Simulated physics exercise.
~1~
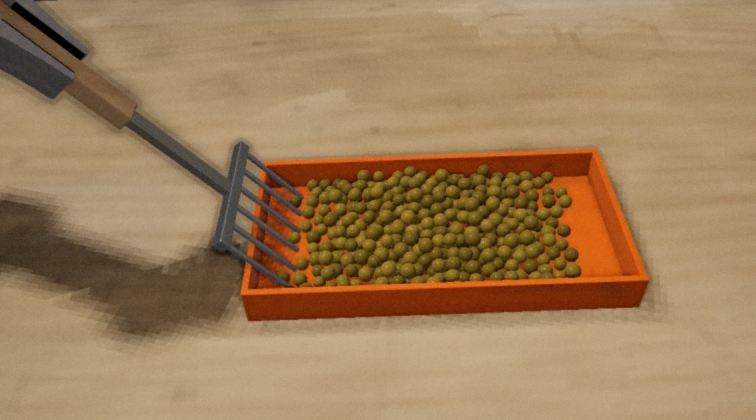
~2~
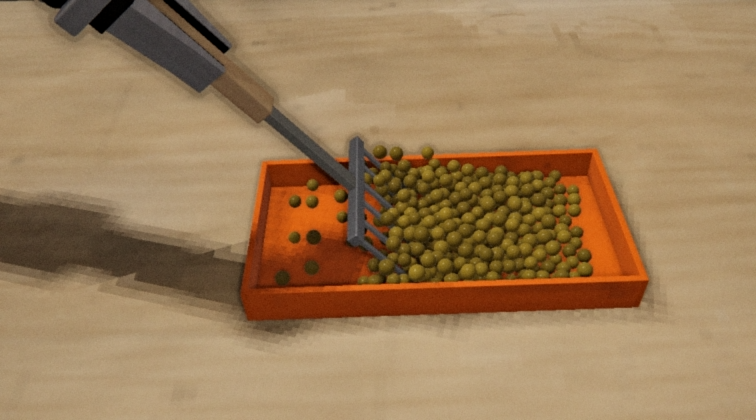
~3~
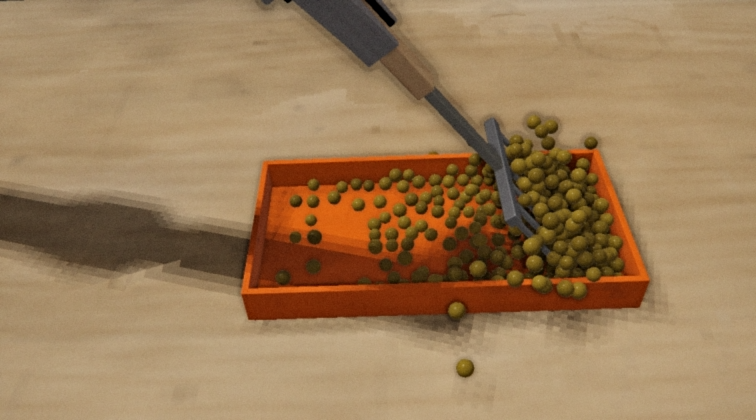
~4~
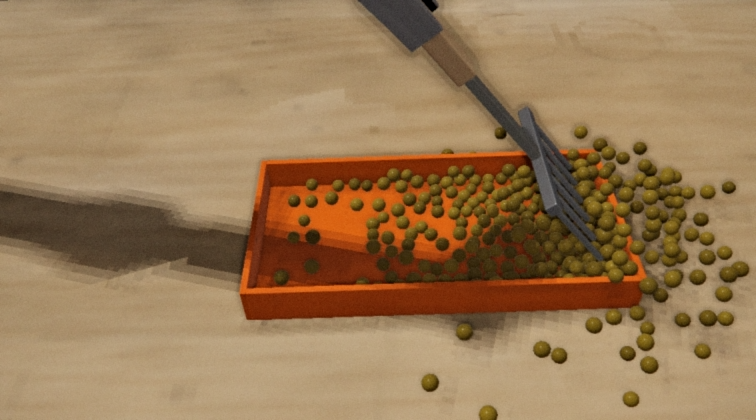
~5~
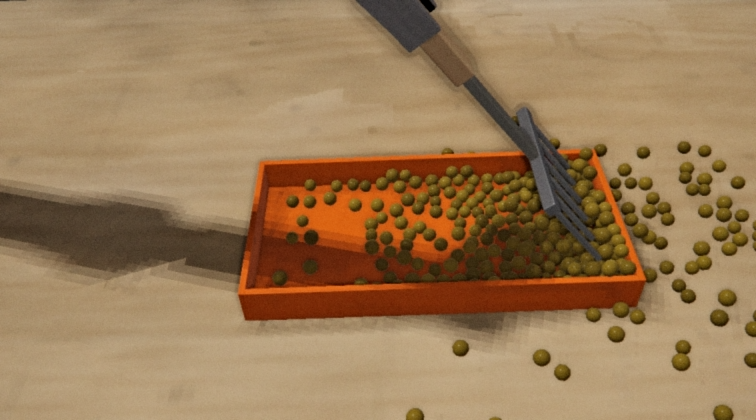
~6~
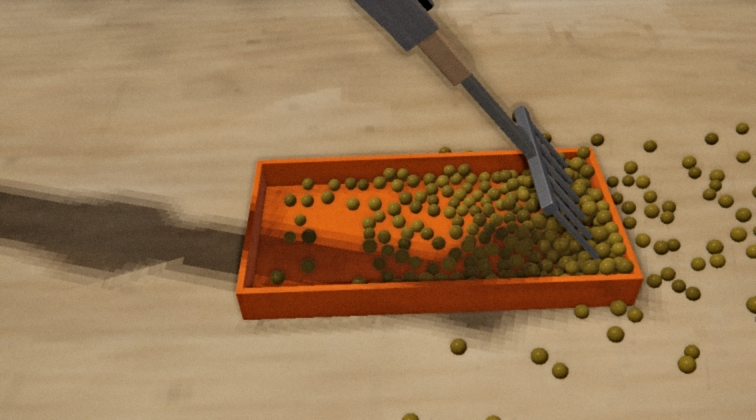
In this clip, a robot arm drags a grey fork rightward through an orange trough of olive-green beads, heaping them against the right end until some spill over onto the table. The fork then stops there, with most beads still in the trough and the rest scattered outside.
